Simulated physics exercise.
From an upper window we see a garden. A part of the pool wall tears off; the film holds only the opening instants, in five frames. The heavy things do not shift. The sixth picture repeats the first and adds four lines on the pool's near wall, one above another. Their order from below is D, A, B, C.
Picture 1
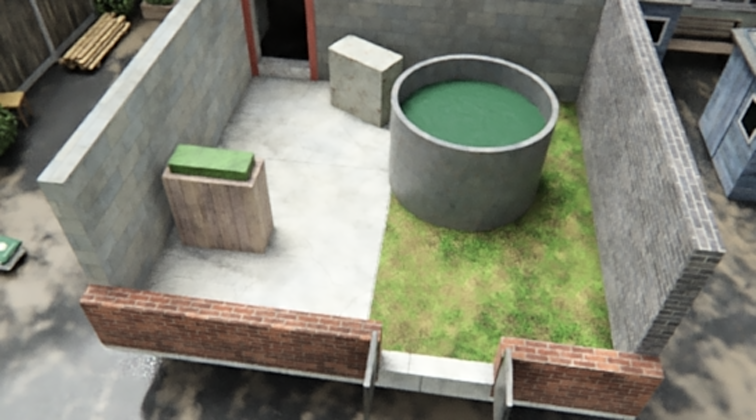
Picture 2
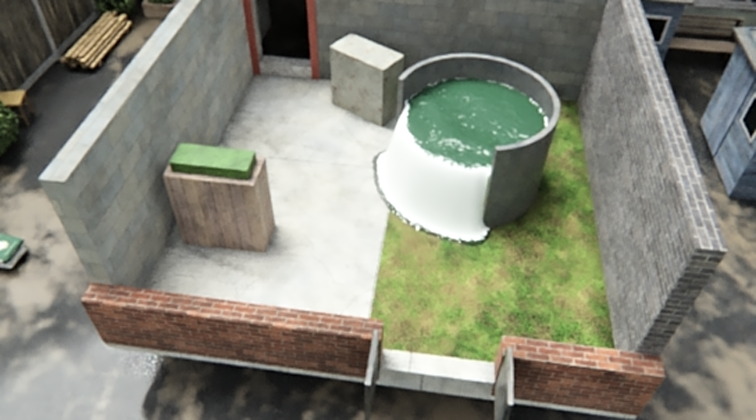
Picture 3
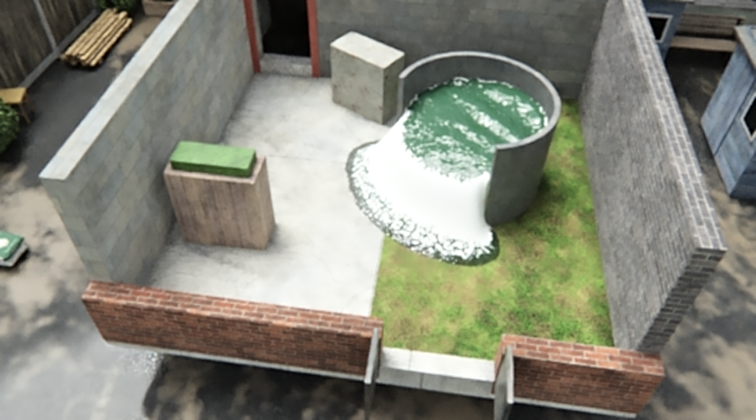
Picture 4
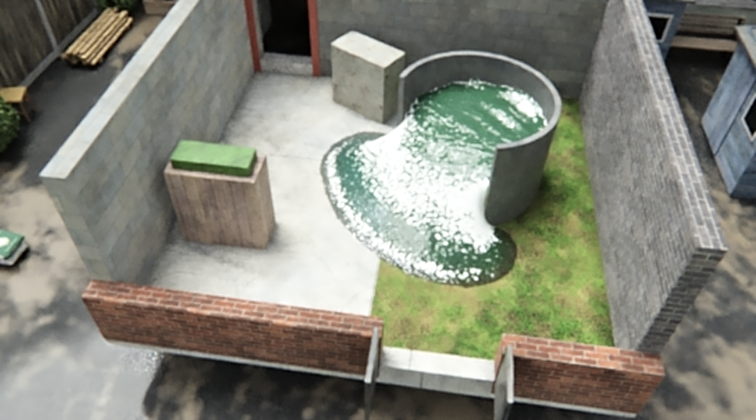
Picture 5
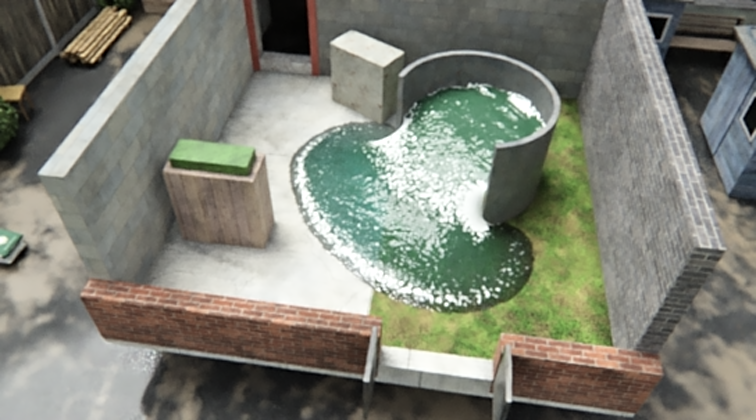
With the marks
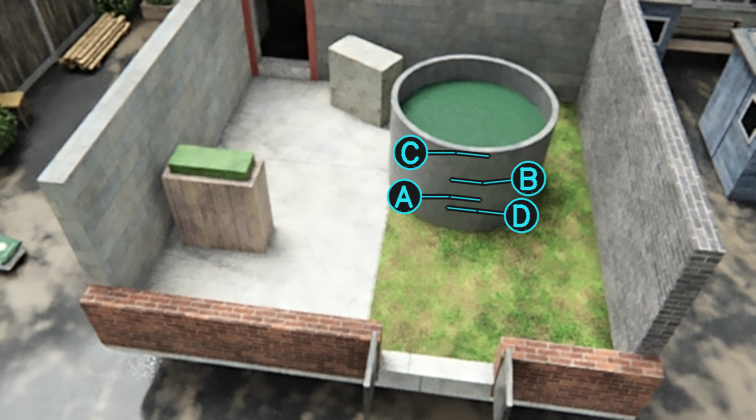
In a walled garden seen from above, the front-left side of a round grey pool opens and green water pours out in a white, foaming rush, spreading across the pale paving and the grass in a widening sheet.
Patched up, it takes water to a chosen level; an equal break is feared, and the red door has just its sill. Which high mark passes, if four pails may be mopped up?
The answer is level B.
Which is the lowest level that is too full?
It is C.
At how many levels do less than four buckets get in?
Three of the four.
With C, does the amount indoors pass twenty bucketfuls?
No, less.
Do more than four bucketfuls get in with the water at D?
No.
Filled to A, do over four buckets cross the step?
No, that is safe.
On the marked copy, A at (464, 198); B at (467, 181); C at (471, 154); D at (462, 209); from the bottom up D, A, B, C.
Choosing A, nothing gets over.
Choosing B, a splash gets over, under a bucket.
Choosing C, about 9 bucketfuls get in.
Choosing D, nothing gets over.
